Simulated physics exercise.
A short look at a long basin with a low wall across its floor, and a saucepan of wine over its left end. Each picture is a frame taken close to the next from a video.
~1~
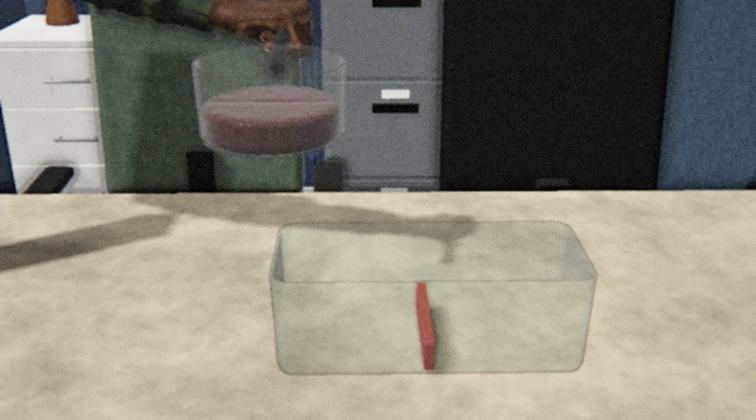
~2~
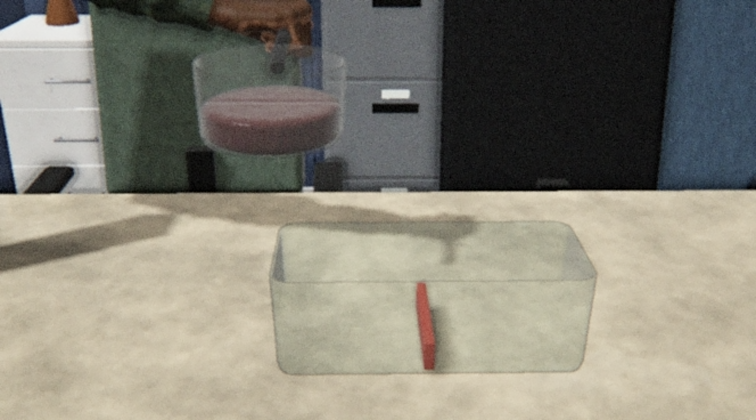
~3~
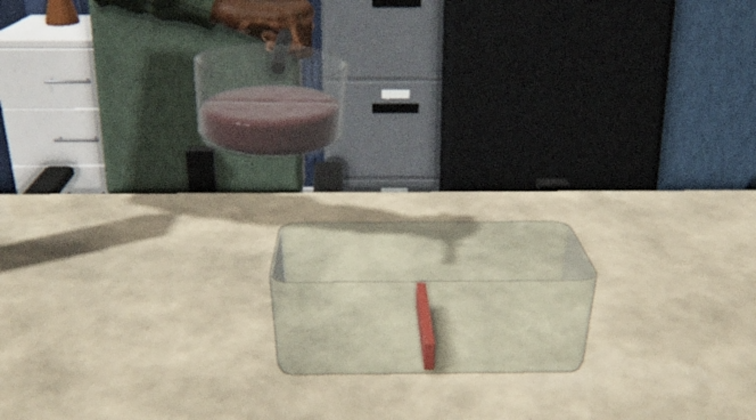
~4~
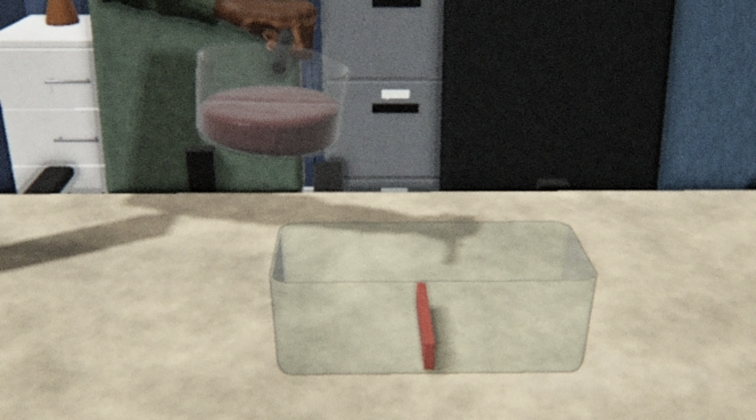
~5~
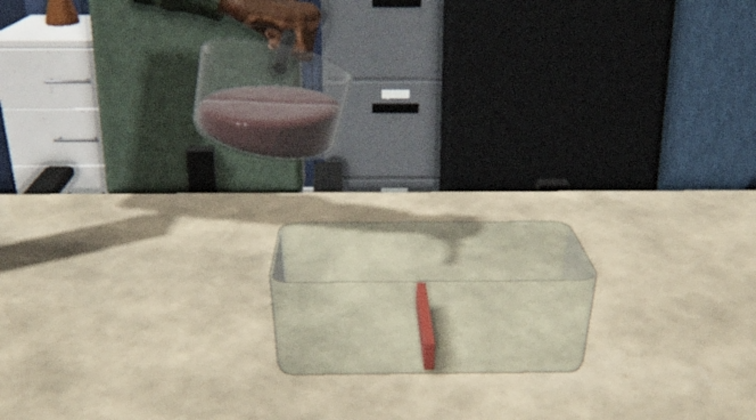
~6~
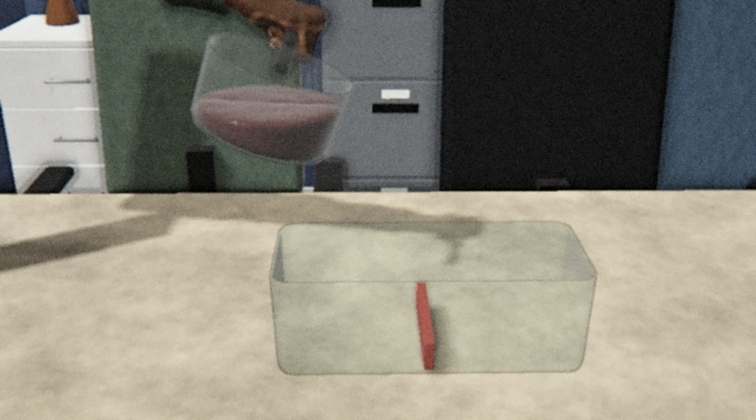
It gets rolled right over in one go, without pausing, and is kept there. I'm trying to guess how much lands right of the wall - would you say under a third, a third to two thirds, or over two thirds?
The amount right of the wall is going to stop below one third.
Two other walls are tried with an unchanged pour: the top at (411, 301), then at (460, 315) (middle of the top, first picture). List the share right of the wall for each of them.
About 10 % and 15 %.
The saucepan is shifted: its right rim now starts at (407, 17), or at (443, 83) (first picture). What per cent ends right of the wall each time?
70 % and 90 %.
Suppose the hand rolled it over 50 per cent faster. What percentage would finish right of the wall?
It comes to some 10 in a hundred.
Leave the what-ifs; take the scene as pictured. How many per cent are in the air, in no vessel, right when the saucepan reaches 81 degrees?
Something like 40 per cent of it.
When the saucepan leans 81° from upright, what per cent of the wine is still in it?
Remaining fraction: Approx. 55 %.
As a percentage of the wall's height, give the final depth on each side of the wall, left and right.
Left part: 70 per cent; right part: 0.
A moment on, the saucepan is tipped on its side and 55 per cent is still to pour, 7 is left of the wall and 0 right of it.
Next, the saucepan is tipped right over and 7 per cent is still to pour, 75 is left of the wall and 2 right of it.
Then the saucepan is tipped right over and 0 per cent is still to pour, 91 is left of the wall and 7 right of it.
Later the saucepan is tipped right over and 0 per cent is still to pour, 91 is left of the wall and 7 right of it.
In the end 91 per cent lies left of the wall, 7 right of it and 2 outside.
